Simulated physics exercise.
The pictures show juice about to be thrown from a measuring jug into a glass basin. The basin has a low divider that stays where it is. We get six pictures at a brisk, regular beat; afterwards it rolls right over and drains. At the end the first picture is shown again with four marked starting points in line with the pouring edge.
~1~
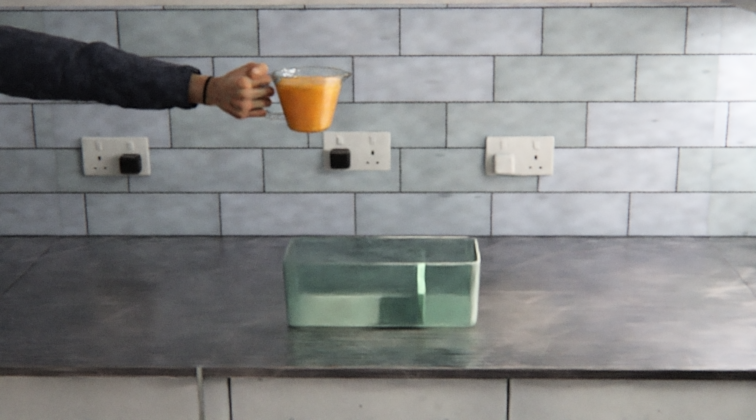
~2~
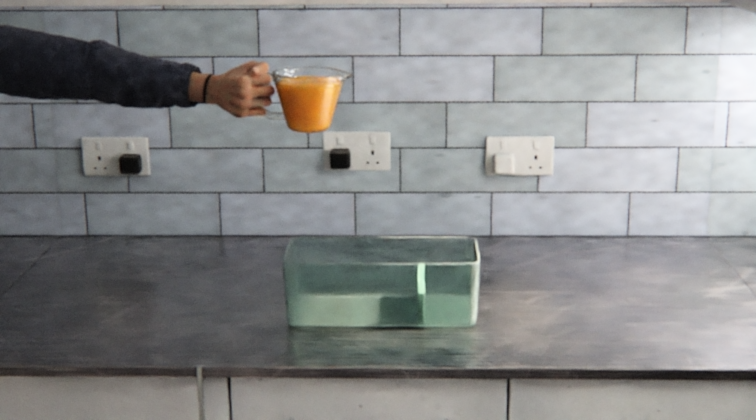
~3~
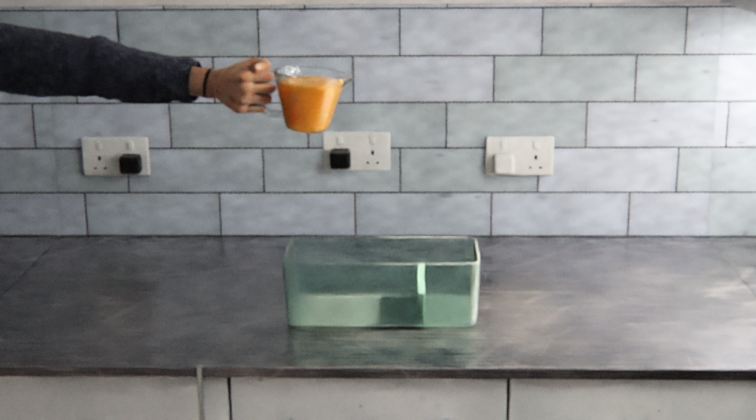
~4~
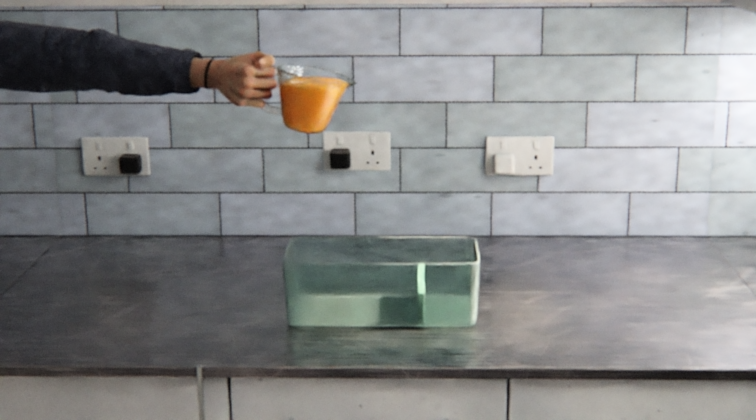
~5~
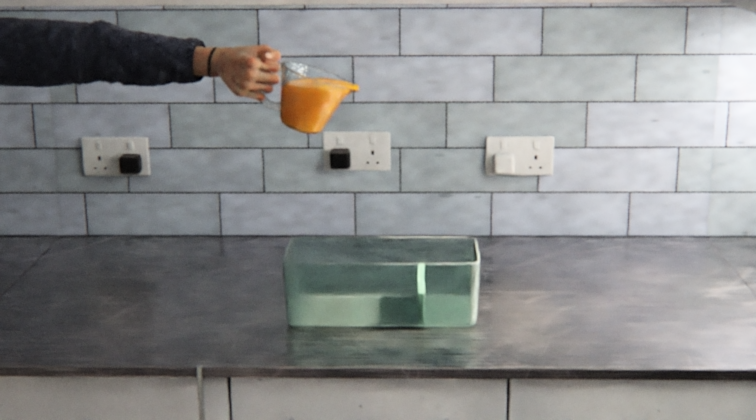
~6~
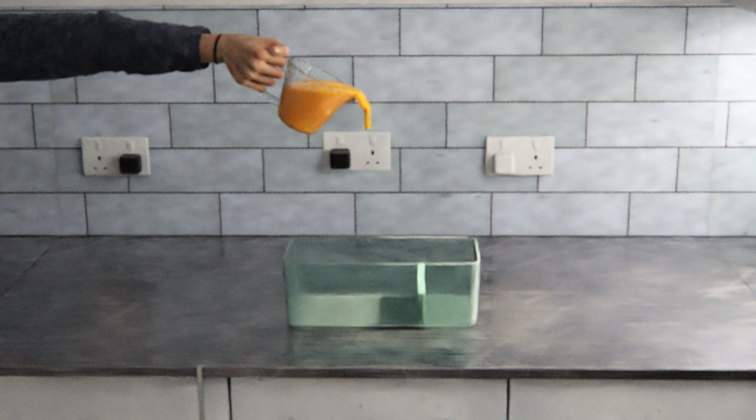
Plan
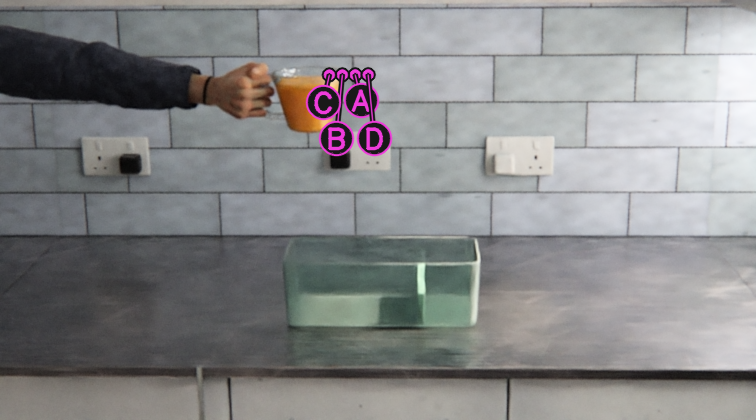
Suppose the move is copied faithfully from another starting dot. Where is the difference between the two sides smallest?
I would pick place D.
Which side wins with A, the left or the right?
The left side.
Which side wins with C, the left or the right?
The left one.
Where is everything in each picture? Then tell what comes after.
Upright, lip at (351, 74); basin from (287, 324) to (477, 325); top of the wall at (421, 280); nothing has left yet.
Upright, lip at (351, 75); nothing has left yet.
Tipped about 5°, lip at (353, 78); nothing has left yet.
Tipped about 11°, lip at (355, 83); nothing has left yet.
Tipped about 19°, lip at (357, 90); juice is over the lip, down to (357, 90).
Tipped about 29°, lip at (358, 98); juice is over the lip, down to (368, 126).
On the marked copy, A at (355, 74); B at (342, 74); C at (329, 74); D at (368, 74).
With A, about 81 % ends left of the wall and 14 % right of it; 5 % is lost outside.
With B, about 90 % ends left of the wall and 3 % right of it; 6 % is lost outside.
With C, about 93 % ends left of the wall and 3 % right of it; 4 % is lost outside.
With D, about 50 % ends left of the wall and 47 % right of it; 3 % is lost outside.
